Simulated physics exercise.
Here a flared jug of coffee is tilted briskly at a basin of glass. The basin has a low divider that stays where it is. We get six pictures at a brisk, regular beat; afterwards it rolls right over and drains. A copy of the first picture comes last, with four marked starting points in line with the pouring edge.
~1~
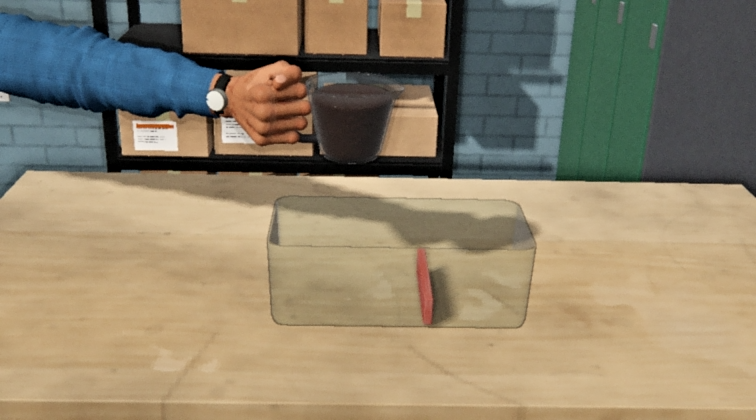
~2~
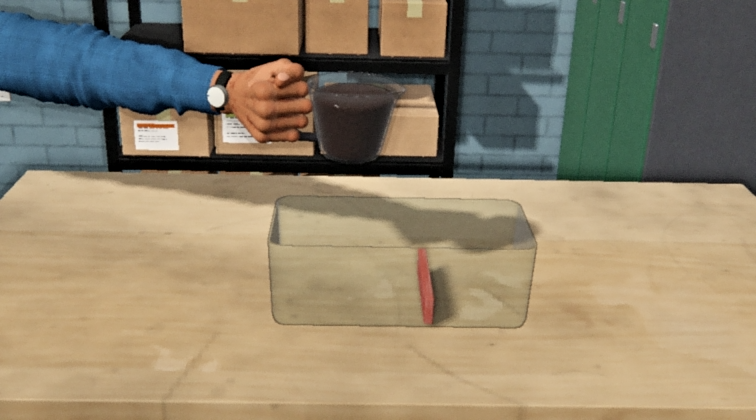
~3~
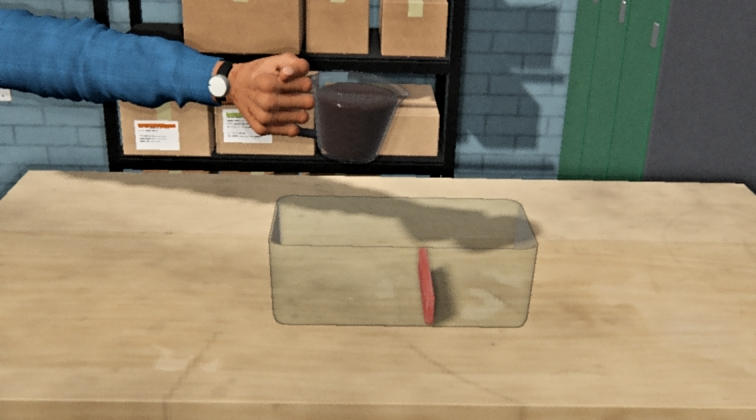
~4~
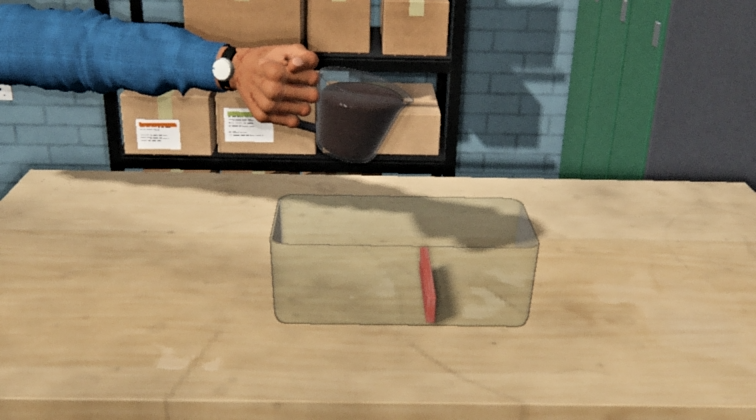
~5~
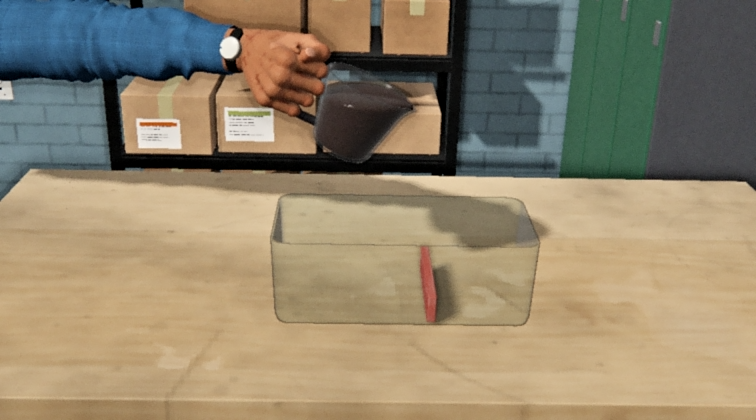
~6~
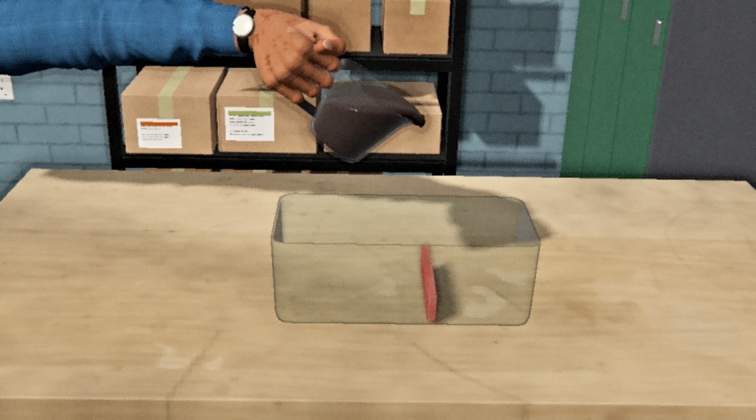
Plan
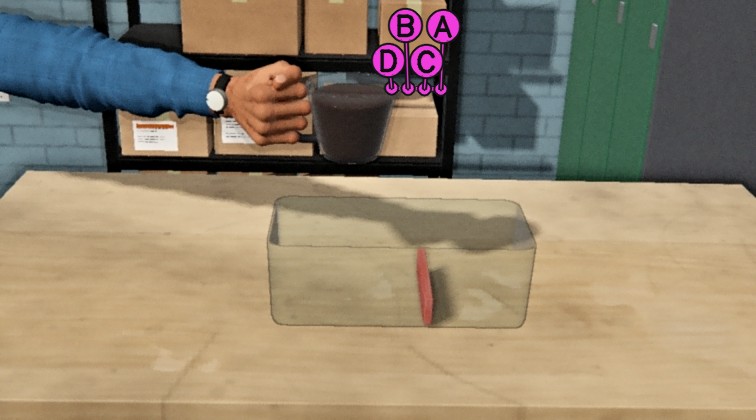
A hand tilts a jug of dark liquid rightward above a clear basin until liquid reaches its lip.
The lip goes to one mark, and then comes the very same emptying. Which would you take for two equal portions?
Take D.
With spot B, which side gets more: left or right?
The right one.
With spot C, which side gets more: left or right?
The right one.
In magenta, A at (440, 89); B at (408, 88); C at (424, 88); D at (391, 88).
If A is chosen, about 10 % ends left of the wall and 87 % right of it; 3 % is lost outside.
If B is chosen, about 29 % ends left of the wall and 69 % right of it.
If C is chosen, about 14 % ends left of the wall and 85 % right of it.
If D is chosen, about 52 % ends left of the wall and 46 % right of it.
